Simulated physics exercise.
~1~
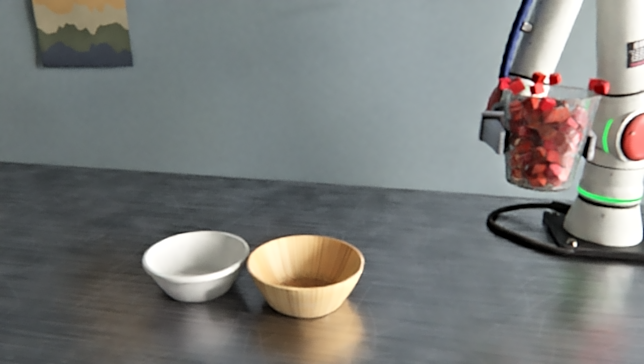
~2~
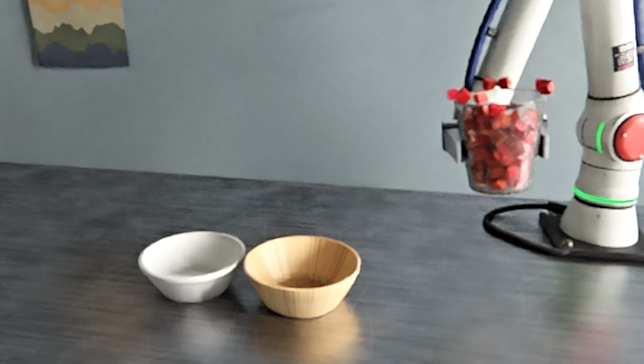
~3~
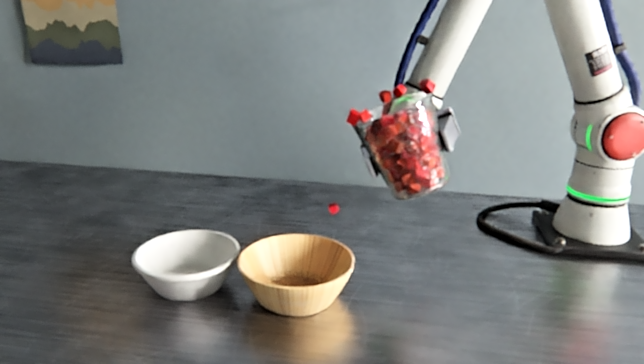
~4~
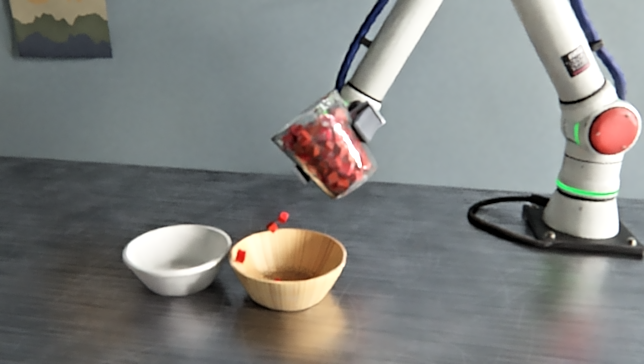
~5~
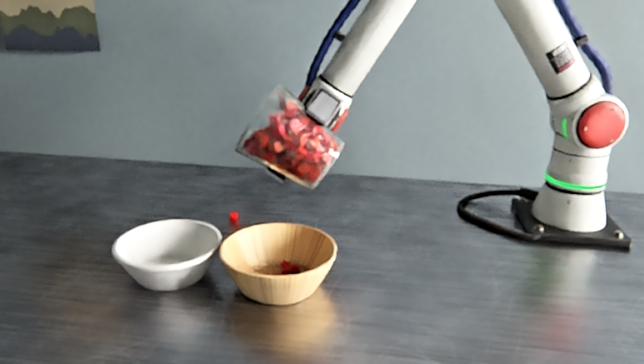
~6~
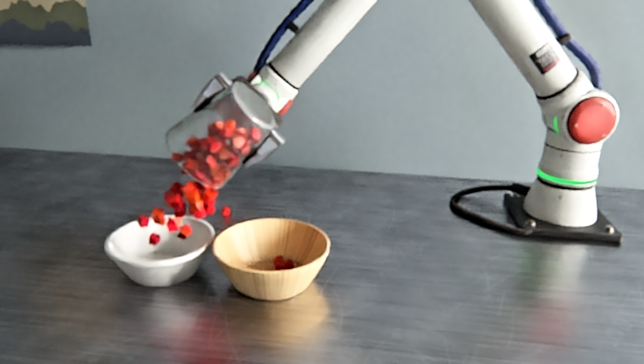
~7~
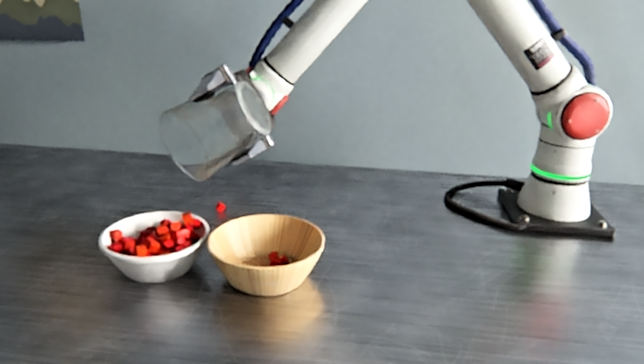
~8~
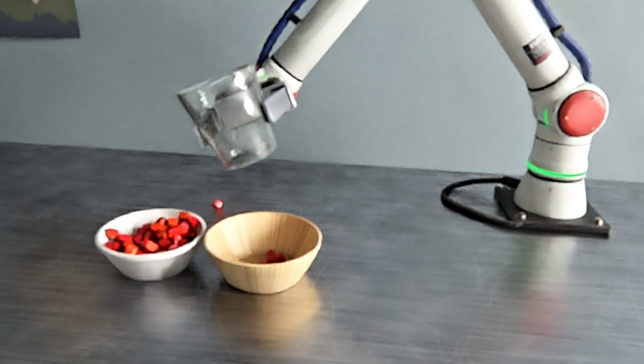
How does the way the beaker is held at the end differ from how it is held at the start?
At the start the arm holds the beaker upright, while at the end the beaker is leaning over to one side.
A white robot arm on the right of a dark grey table, seen from slightly above, holds a clear beaker heaped with red vegetable dice. A white bowl and a wooden bowl stand side by side on the left, before a grey wall. The arm carries the beaker left and tips it, and a few pieces drop early, some into the wooden bowl. Over the white bowl it turns the beaker upside down, and the rest tumbles out. The arm then starts tilting the empty beaker back, leaving the white bowl heaped, a few pieces in the wooden one and a stray piece behind them.
